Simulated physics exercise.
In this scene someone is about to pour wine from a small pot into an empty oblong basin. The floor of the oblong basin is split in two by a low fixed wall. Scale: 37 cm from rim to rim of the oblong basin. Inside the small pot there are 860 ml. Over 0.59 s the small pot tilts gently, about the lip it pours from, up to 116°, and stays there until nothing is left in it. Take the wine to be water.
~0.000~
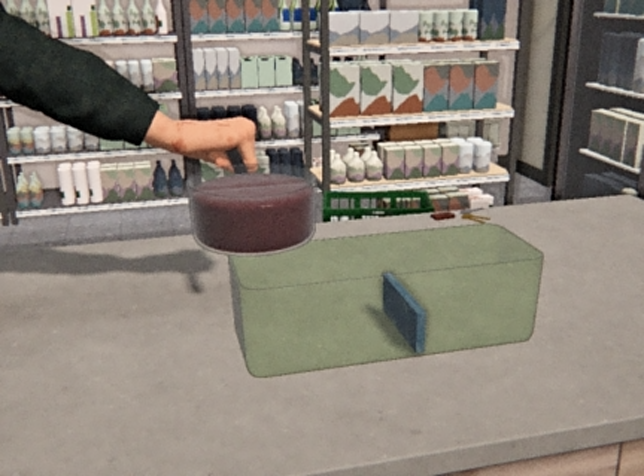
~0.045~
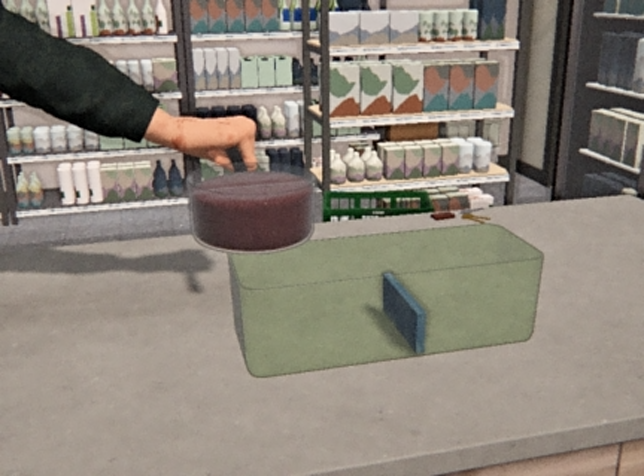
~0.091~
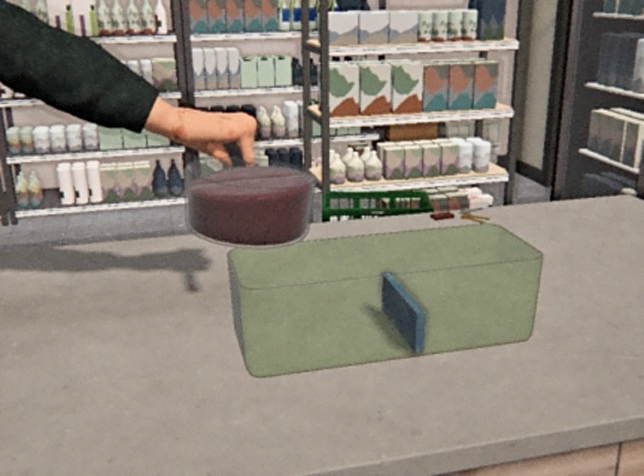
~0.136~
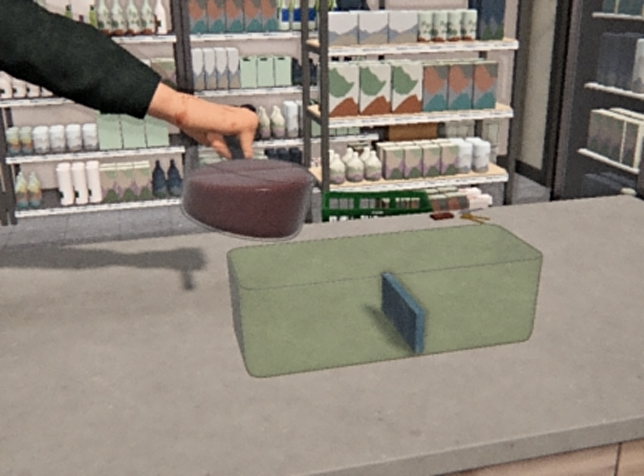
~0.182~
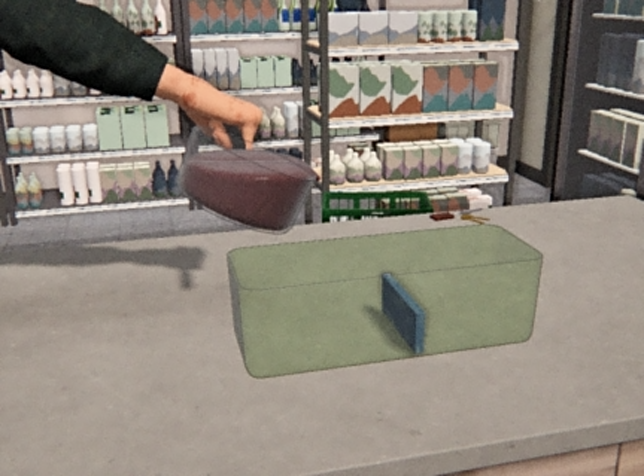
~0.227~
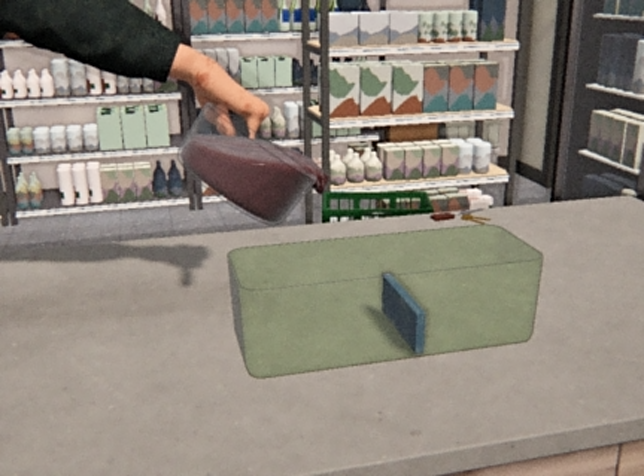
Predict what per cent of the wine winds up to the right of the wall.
Roughly 50 per cent is past the wall.
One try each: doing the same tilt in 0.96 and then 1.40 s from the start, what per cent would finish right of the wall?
Respectively about 50 and 35 percent.
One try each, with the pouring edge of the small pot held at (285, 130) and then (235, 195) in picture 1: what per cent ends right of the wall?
In order, 35 and 10 per cent.
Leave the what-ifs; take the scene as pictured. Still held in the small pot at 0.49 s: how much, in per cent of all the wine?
24 %.
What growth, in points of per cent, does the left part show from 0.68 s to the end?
Roughly 18 in a hundred.
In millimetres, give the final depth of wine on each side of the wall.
Left 14 mm, right 22 mm.
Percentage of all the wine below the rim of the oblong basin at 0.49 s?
Some 18 per cent.
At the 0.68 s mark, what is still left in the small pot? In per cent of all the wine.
Close to 1 percent of the whole amount.
After 0.49 s the tilt is 107° and 24 per cent is still to pour, 17 is left of the wall and 1 right of it.
After 0.68 s the tilt is 116° and 1 per cent is still to pour, 26 is left of the wall and 67 right of it.
After 0.87 s the tilt is 116° and 0 per cent is still to pour, 33 is left of the wall and 36 right of it.
After 1.09 s the tilt is 116° and 0 per cent is still to pour, 42 is left of the wall and 51 right of it.
In the end 43 per cent lies left of the wall, 50 right of it and 7 outside.
